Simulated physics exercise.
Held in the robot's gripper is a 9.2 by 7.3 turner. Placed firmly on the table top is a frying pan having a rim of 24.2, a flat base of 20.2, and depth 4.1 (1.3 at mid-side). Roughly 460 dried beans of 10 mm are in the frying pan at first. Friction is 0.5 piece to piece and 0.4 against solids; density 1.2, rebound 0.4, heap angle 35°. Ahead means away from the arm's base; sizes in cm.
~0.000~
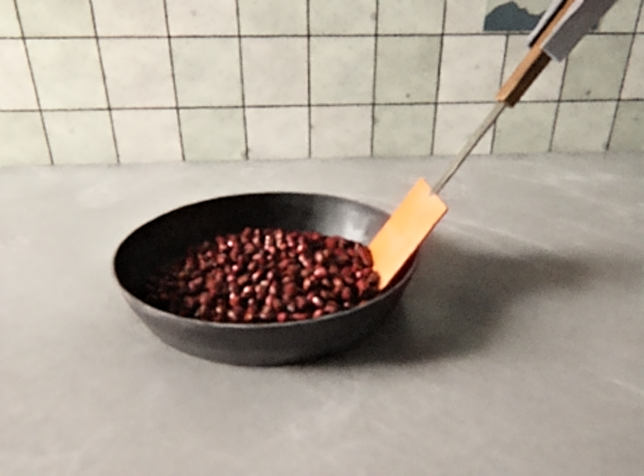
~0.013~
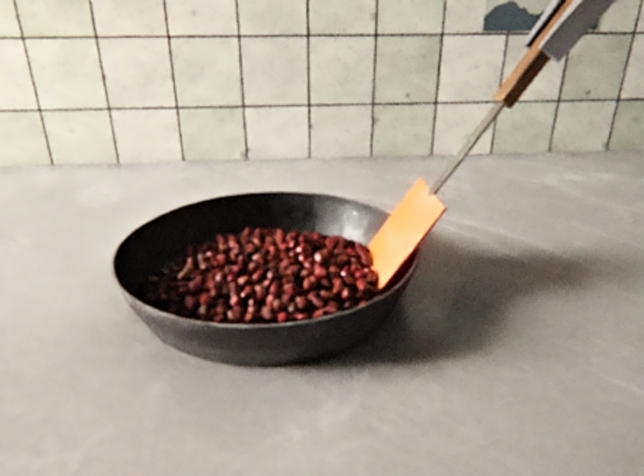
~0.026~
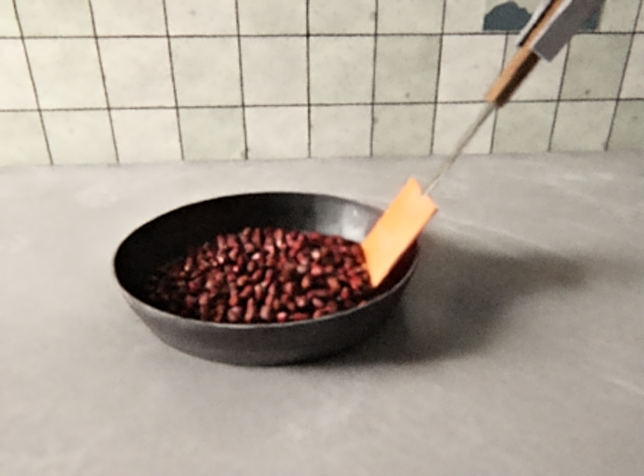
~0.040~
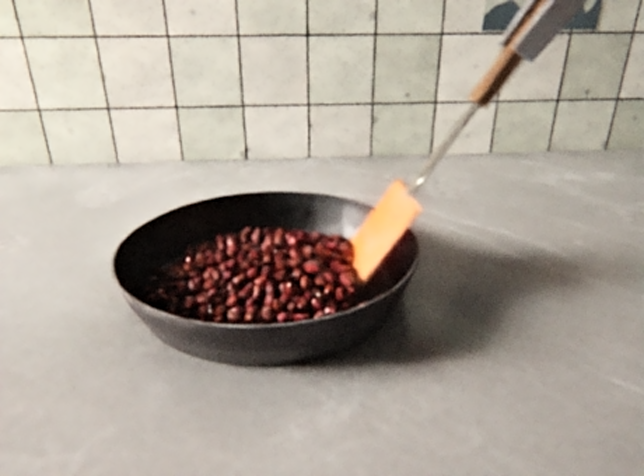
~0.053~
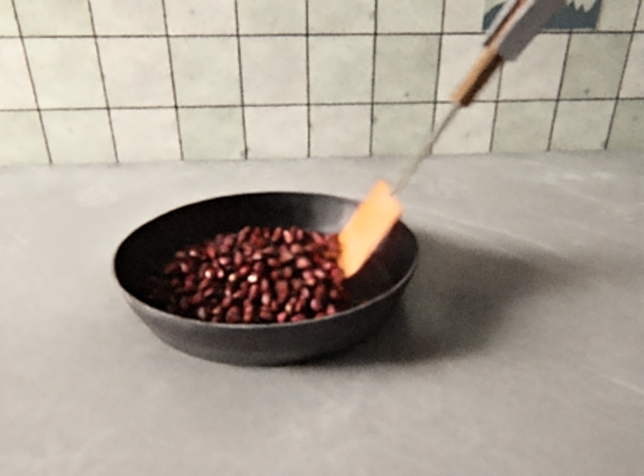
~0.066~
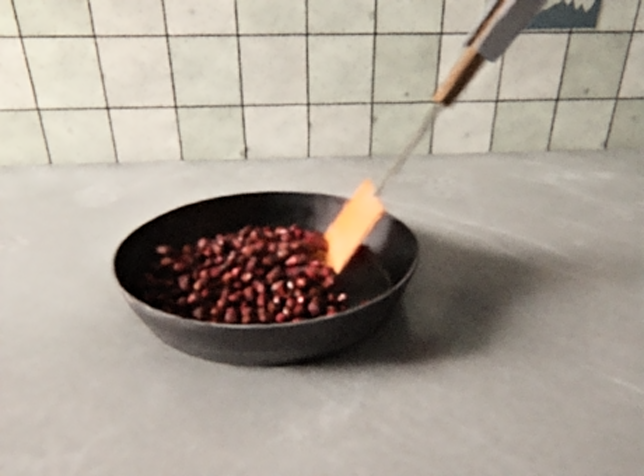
The footage shows an orange turner, held by a robot's gripper at the upper right, resting against dark red beans in a black frying pan, then sliding left through the pan and pushing the nearby beans leftward.
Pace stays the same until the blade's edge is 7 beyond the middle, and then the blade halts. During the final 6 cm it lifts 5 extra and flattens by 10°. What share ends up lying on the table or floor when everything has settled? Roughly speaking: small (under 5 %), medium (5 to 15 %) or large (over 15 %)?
Roughly, medium, from 5 to 15 %.
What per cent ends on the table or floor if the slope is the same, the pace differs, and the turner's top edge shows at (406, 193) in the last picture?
Near 0 in a hundred.
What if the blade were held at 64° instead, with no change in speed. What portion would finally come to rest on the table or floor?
Around 10 in a hundred.
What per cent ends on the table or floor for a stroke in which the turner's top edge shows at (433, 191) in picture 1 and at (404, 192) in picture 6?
Near 0 in a hundred.
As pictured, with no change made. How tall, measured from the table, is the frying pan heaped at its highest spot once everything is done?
It reaches roughly 4.0 cm.
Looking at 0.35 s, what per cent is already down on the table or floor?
About 8 per cent.
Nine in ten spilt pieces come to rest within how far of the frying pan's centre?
55 cm.
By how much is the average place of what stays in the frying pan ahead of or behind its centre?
4.0 cm ahead.
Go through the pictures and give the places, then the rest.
The first picture shows turner top edge at (434, 192), sloping 56°; upper third of the load around (274, 269), from x 150 to 380, top at y 230; 464 in the frying pan.
The second picture shows turner top edge at (432, 192), sloping 56°; upper third of the load around (275, 269), from x 150 to 380, top at y 230.
The third picture shows turner top edge at (424, 192), sloping 56°; upper third of the load around (281, 269), from x 150 to 380, top at y 230.
The fourth picture shows turner top edge at (409, 193), sloping 56°; upper third of the load around (281, 266), from x 150 to 380, top at y 230.
The fifth picture shows turner top edge at (392, 193), sloping 56°; upper third of the load around (276, 263), from x 150 to 380, top at y 230.
The sixth picture shows turner top edge at (375, 194), sloping 56°; upper third of the load around (268, 263), from x 145 to 380, top at y 230; 464 in the frying pan.
By 0.10 s, sloping 56°, highest piece 5 above the table; 464 in the frying pan.
By 0.13 s, sloping 52°, highest piece 6 above the table; 463 in the frying pan, 1 on the blade or in flight.
By 0.35 s, sloping 46°, highest piece 5 above the table; 426 in the frying pan, 36 on the table or floor, 2 on the blade or in flight.
By 1.40 s, sloping 46°, highest piece 4 above the table; 426 in the frying pan, 38 on the table or floor.
Final count, 426 in the frying pan, 38 on the table or floor. That is 8 % on the table or floor.
